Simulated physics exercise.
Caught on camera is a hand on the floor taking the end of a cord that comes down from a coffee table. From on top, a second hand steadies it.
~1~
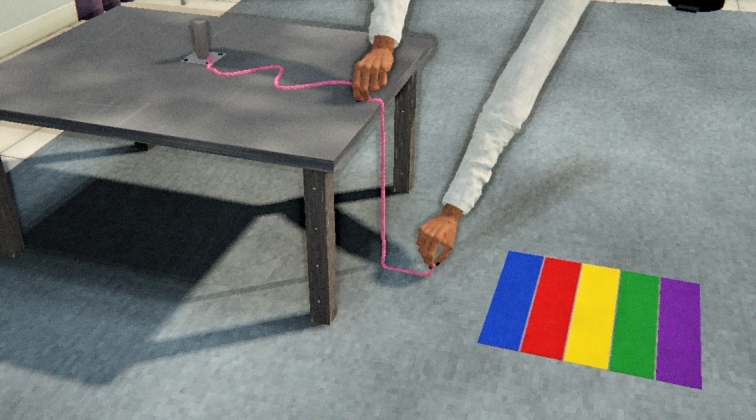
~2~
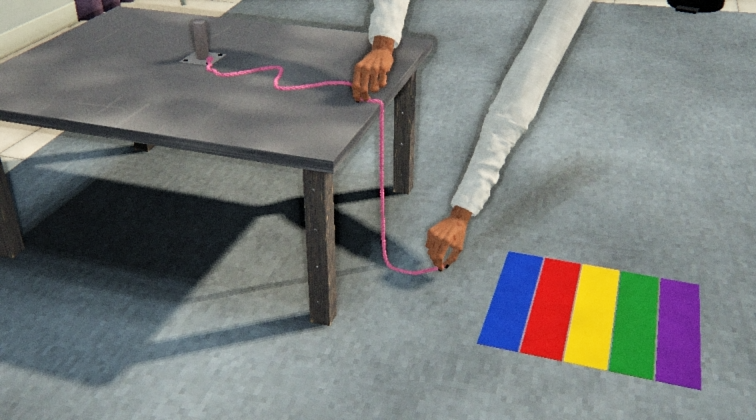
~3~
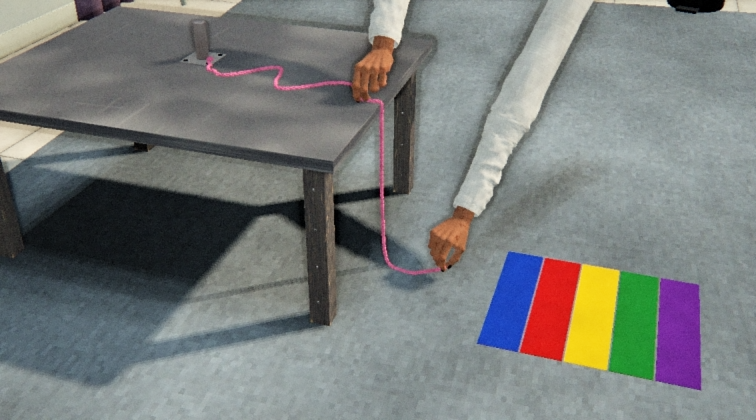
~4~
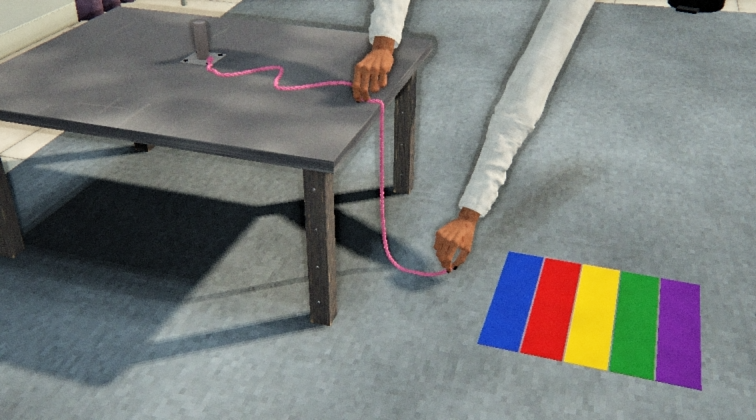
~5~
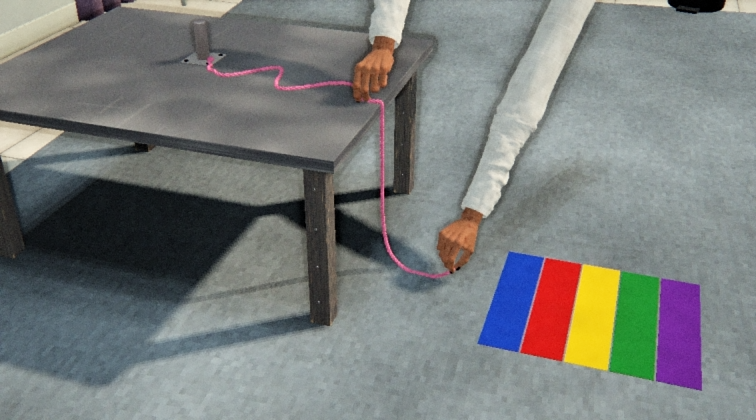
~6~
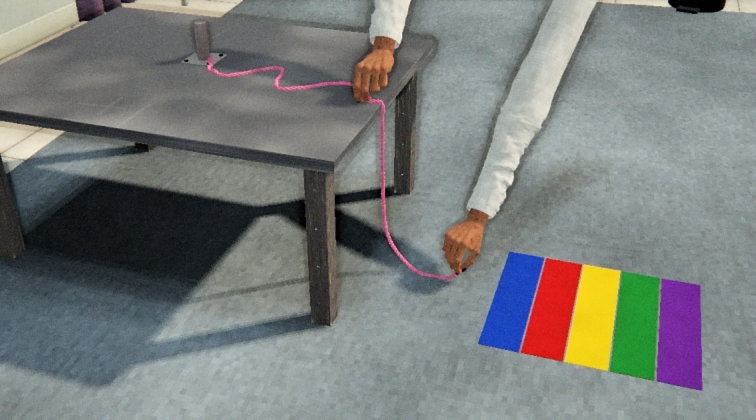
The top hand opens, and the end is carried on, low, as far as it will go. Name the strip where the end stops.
Purple.
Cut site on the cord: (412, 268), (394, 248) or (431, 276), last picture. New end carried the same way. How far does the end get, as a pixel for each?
Respectively (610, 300), (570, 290) and (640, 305).
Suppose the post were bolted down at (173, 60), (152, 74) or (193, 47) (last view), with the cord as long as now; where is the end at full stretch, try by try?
Around (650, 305), (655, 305) and (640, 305).
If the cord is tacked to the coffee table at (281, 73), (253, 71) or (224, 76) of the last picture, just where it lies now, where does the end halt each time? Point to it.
Respectively (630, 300), (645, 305) and (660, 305).
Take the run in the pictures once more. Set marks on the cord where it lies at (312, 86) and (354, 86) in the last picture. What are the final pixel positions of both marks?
Near (390, 93) and (426, 123).
Soon after, end near (600, 296); over yellow.
After that, end near (654, 306); over green.
At the stop, end near (686, 312); over purple. The purple one.
